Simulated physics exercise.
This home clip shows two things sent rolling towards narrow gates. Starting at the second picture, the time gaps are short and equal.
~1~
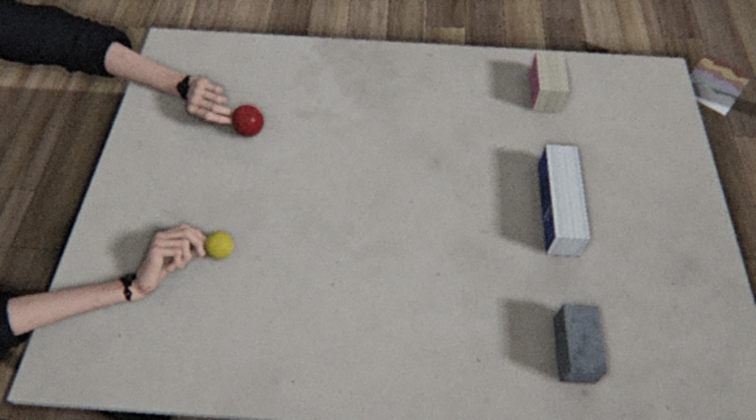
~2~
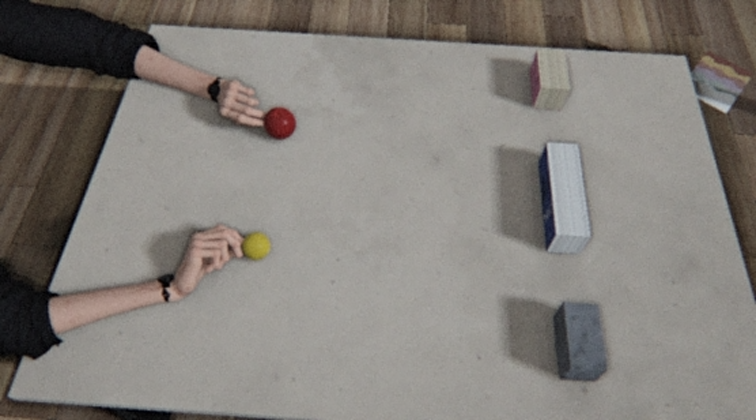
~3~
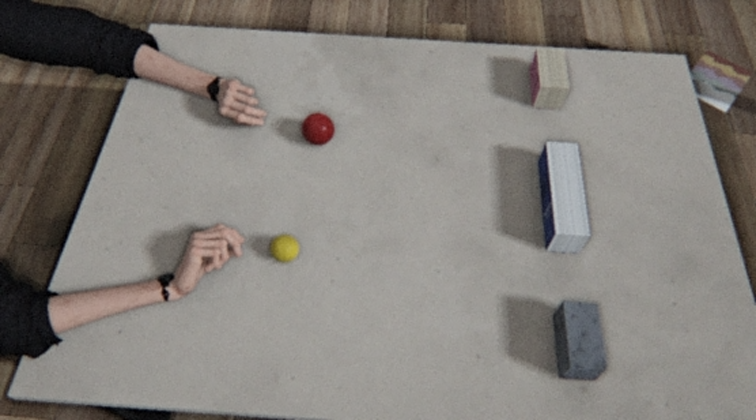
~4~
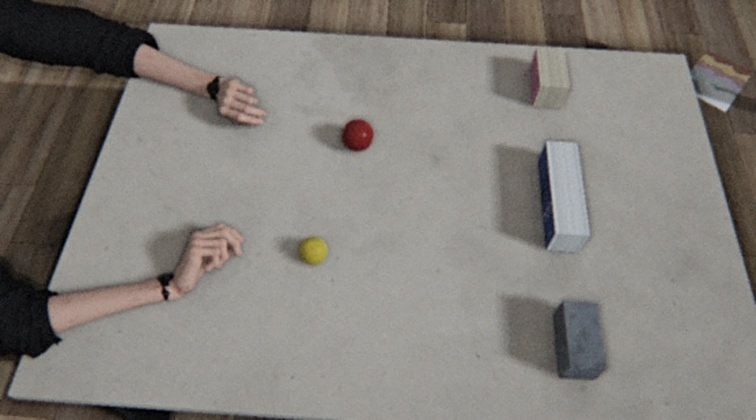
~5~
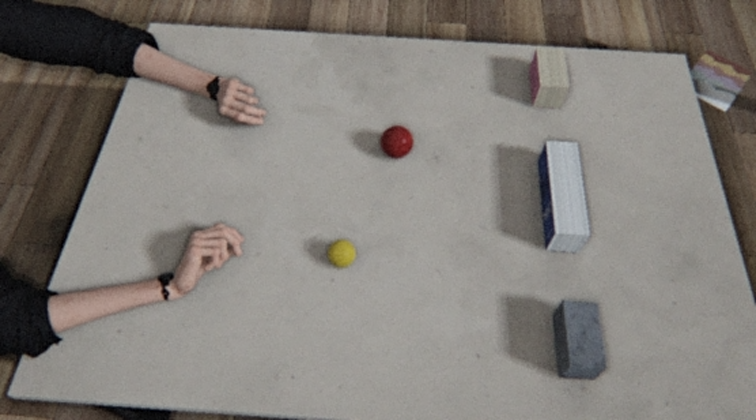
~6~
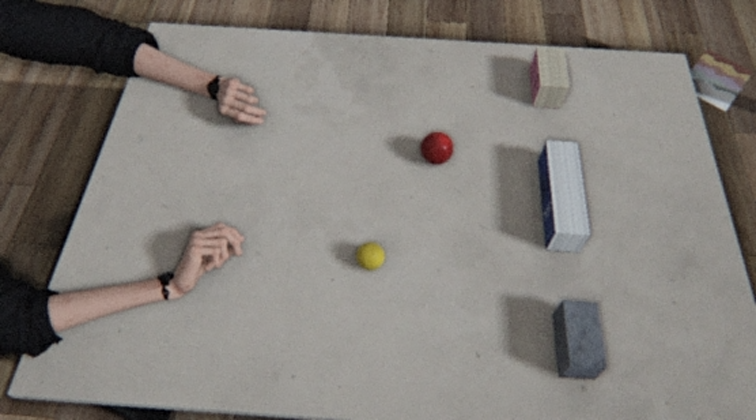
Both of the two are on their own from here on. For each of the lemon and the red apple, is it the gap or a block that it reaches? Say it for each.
Answer - the lemon: The gap; the red apple: A block.
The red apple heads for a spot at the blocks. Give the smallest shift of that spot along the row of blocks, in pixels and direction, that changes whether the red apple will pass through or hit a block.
You'd need to move it up by some 20 pixels.
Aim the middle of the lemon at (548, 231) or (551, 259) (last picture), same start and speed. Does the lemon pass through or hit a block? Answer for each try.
Well, it meets a block the first time and clears the gap the second.
Then, 0.32 s after the last picture, lemon heading on near (521, 272); red apple moving sideways near (520, 174).
Then, 0.82 s after the last picture, lemon heading on near (751, 296); red apple moving sideways near (519, 200).
Then, 1.22 s after the last picture, lemon heading on near (748, 402); red apple moving sideways near (519, 216).
By the end, the lemon rolls through; the red apple bounces off.
